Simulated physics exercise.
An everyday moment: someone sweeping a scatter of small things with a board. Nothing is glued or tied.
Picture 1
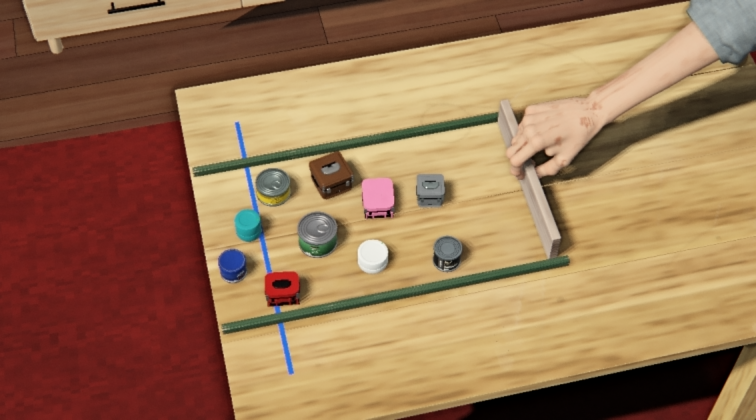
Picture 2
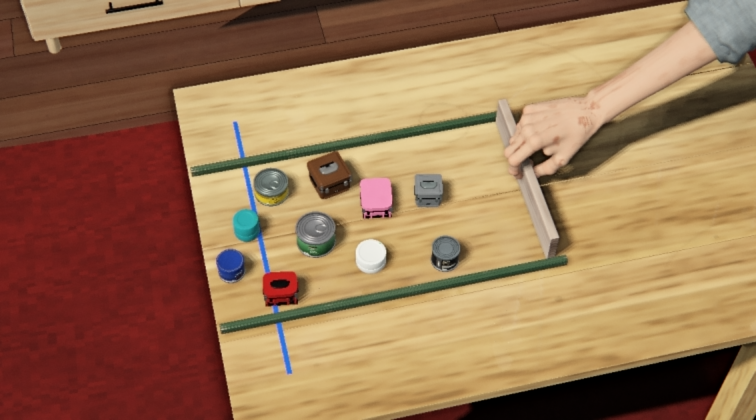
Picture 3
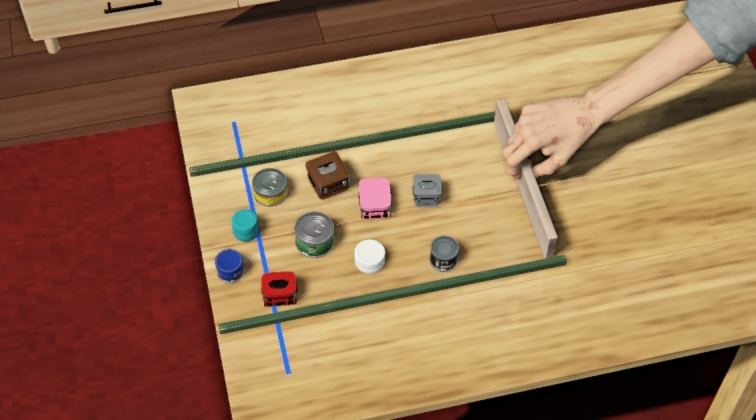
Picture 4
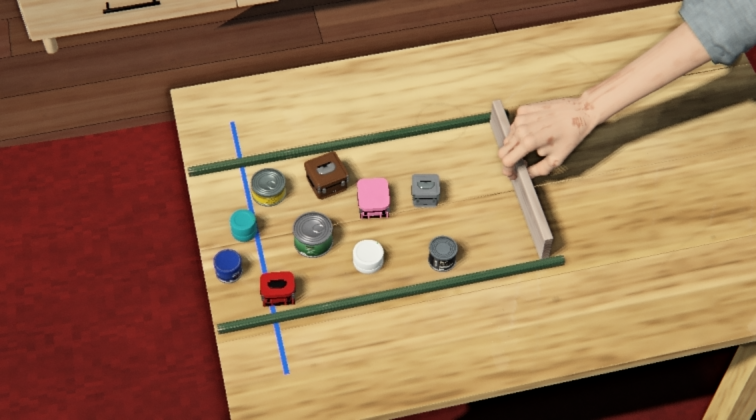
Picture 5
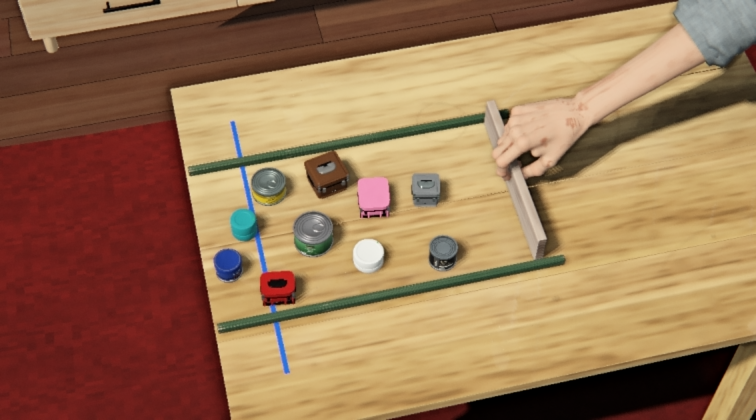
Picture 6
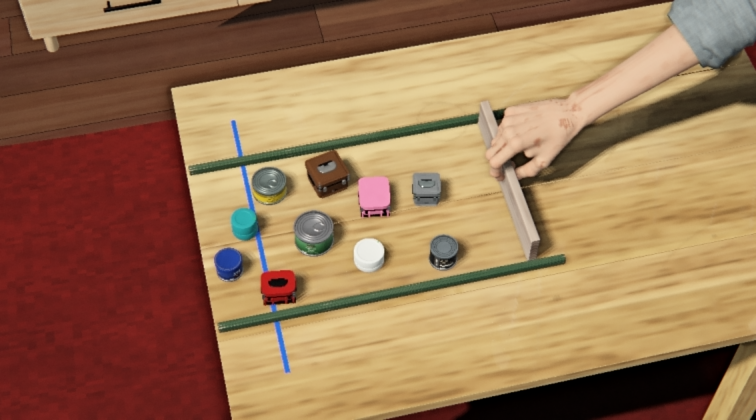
The clip shows a hand holding a board upright at the right of several small tins, lids and cases scattered between two green rods; the board slides slightly left, while the objects, some near a blue line, stay in place.
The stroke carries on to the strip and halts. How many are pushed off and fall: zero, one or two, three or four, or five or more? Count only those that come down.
As it turns out, the number that fall off is one or two.
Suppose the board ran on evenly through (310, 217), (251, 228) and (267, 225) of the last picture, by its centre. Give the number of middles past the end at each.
In that order 0, 3 and 2.
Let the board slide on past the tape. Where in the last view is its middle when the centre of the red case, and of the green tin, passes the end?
For the red case at (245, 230), for the green tin at (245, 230).
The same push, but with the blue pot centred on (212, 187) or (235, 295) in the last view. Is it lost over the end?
Place by place, it is lost; is lost.
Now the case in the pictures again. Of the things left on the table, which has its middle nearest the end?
The yellow tin.
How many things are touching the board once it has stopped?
That makes 4.
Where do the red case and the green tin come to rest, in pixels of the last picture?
First (227, 301), then (218, 255).
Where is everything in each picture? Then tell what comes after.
In the first frame, blue pot (233, 266); turquoise lid (248, 226); red case (282, 289); board (528, 178); tape (262, 239).
In the second frame, turquoise lid (246, 225); grey case (428, 191).
In the third frame, red case (279, 289); green tin (315, 235).
In the fourth frame, blue pot (228, 266); pink case (373, 199).
In the fifth frame, turquoise lid (244, 225); yellow tin (269, 186).
In the sixth frame, blue pot (229, 265); turquoise lid (244, 224); red case (279, 288); board (508, 179); tape (258, 238).
Early on, none off yet; blue pot at rest near (229, 265); turquoise lid at rest near (244, 224); red case at rest near (279, 288).
A while later, none off yet; blue pot at rest near (226, 266); turquoise lid travelled about its own width near (224, 228); red case travelled a little near (265, 291).
Finally, the number that fall off is one or two; lost, turquoise lid and blue pot.
